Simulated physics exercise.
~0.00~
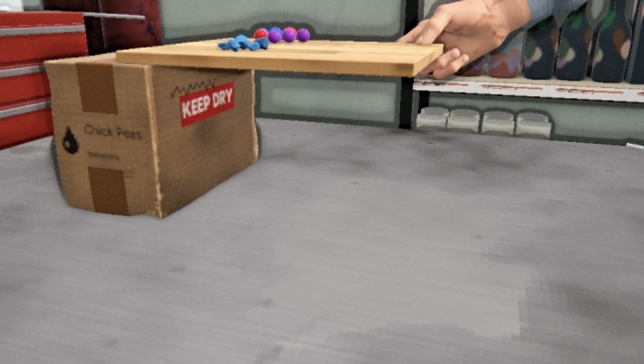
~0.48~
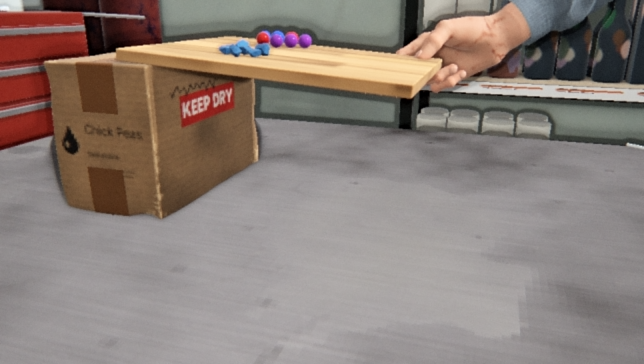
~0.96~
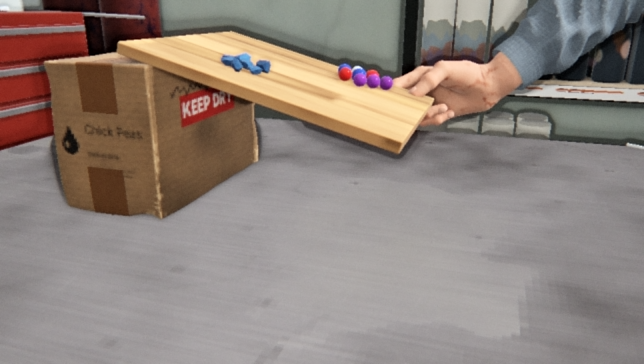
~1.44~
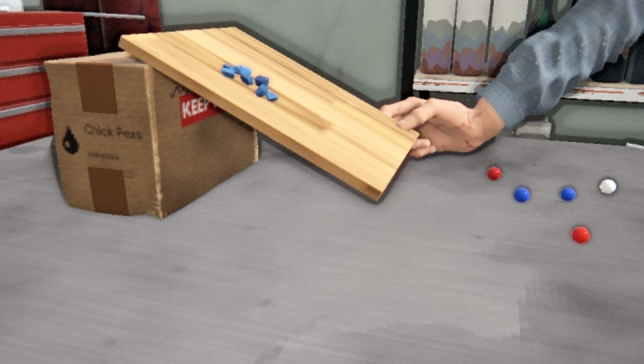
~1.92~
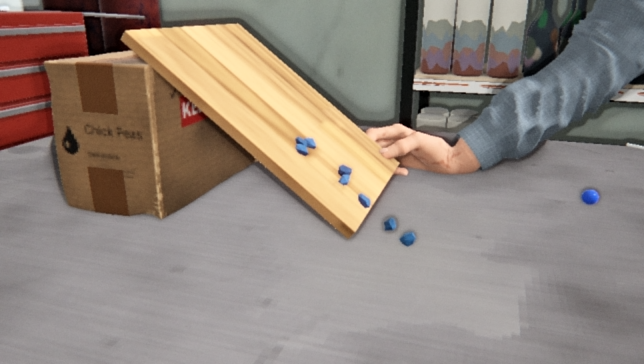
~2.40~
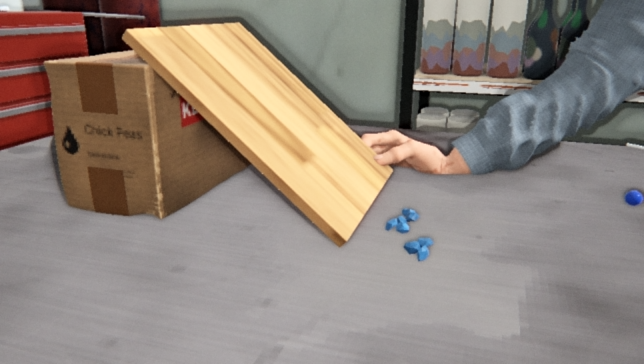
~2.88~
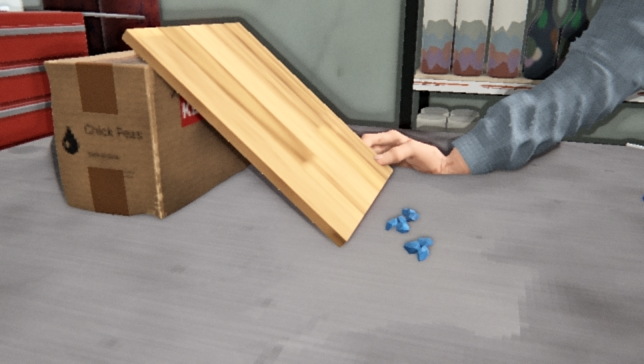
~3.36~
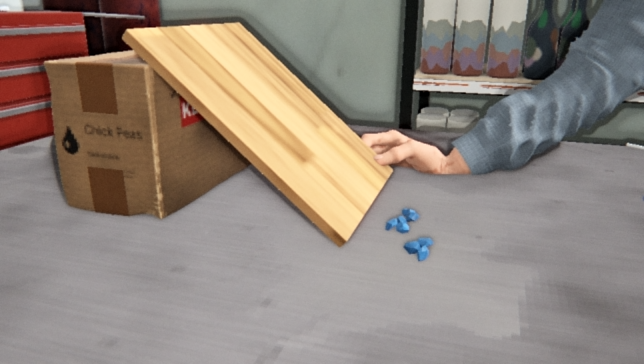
In this clip, a hand lowers the right end of a wooden board propped on a cardboard box; small colourful balls roll off rightward and out of view, then small blue pieces slide down and settle in two clusters on the table near the board's lower end.
